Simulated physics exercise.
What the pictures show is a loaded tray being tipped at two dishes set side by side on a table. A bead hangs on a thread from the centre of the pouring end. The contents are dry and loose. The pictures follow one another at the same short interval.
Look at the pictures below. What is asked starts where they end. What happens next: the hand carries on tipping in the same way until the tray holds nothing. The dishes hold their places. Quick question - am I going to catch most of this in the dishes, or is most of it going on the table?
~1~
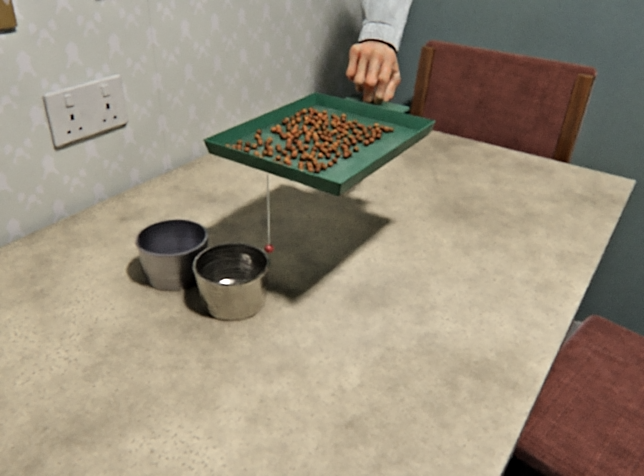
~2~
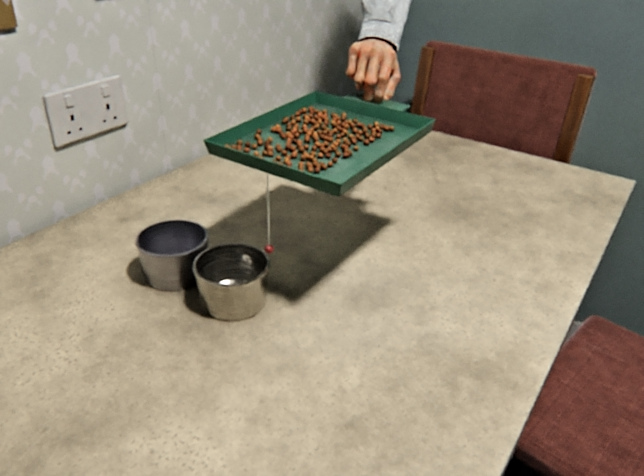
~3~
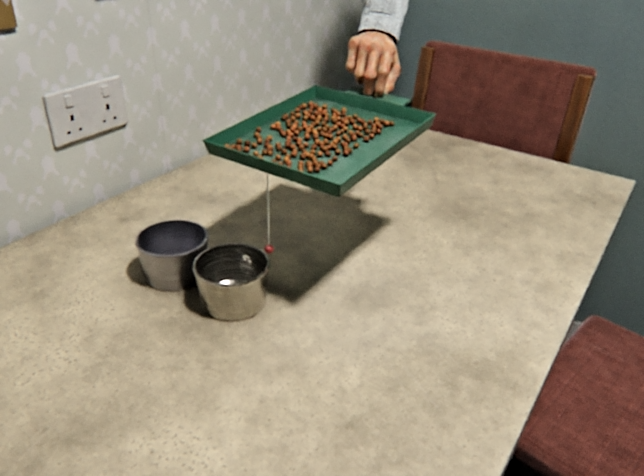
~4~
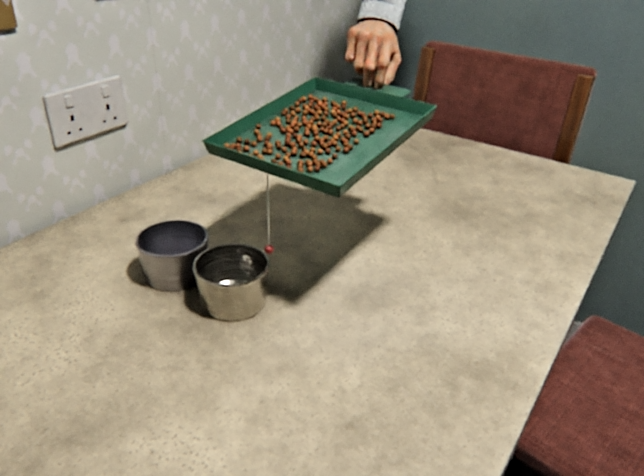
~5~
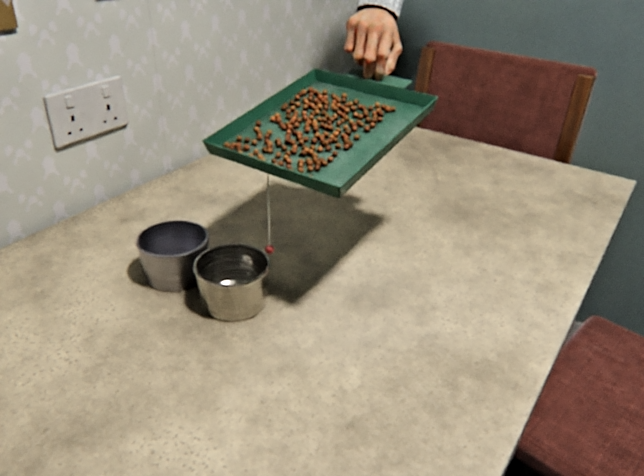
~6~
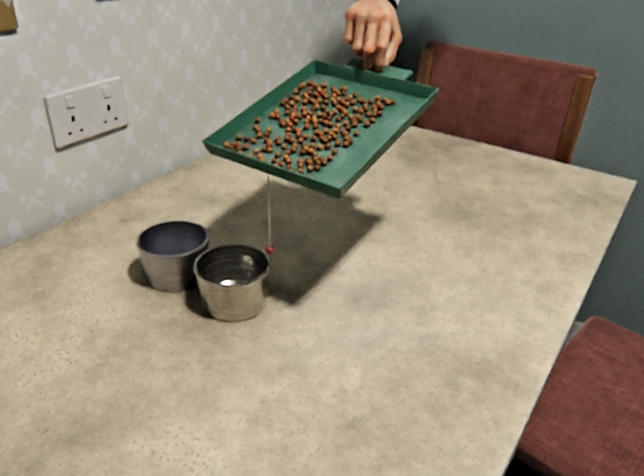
You'll catch only a minority of it; most goes on the table.
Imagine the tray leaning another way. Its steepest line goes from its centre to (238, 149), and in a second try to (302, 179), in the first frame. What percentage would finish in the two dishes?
Around 20 per cent first, around 0 per cent next.
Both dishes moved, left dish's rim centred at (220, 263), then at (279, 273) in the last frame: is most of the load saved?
The bulk of it, then Short of half.
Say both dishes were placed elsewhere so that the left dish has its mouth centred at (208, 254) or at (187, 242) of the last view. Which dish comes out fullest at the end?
The one at right, then the one at right.
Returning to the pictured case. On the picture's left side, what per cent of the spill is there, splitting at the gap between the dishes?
Left portion: Around 30 %.
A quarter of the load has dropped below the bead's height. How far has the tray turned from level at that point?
It sits at roughly 105°.
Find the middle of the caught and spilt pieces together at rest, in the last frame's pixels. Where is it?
About (249, 324).
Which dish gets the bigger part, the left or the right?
The one to the right is fuller.
Soon, tray tipped steeply; nearly all on the tray; a stray few in the air.
A while on, tray tipped right over; nearly all on the tray; a stray few in the right dish; a stray few outside both; a stray few in the air.
Towards the end, tray tipped past a quarter turn; about a third in the right dish; a stray few in the left dish; about two thirds outside both.
Finally, tray tipped past a quarter turn; about a third in the right dish; a stray few in the left dish; about two thirds outside both.
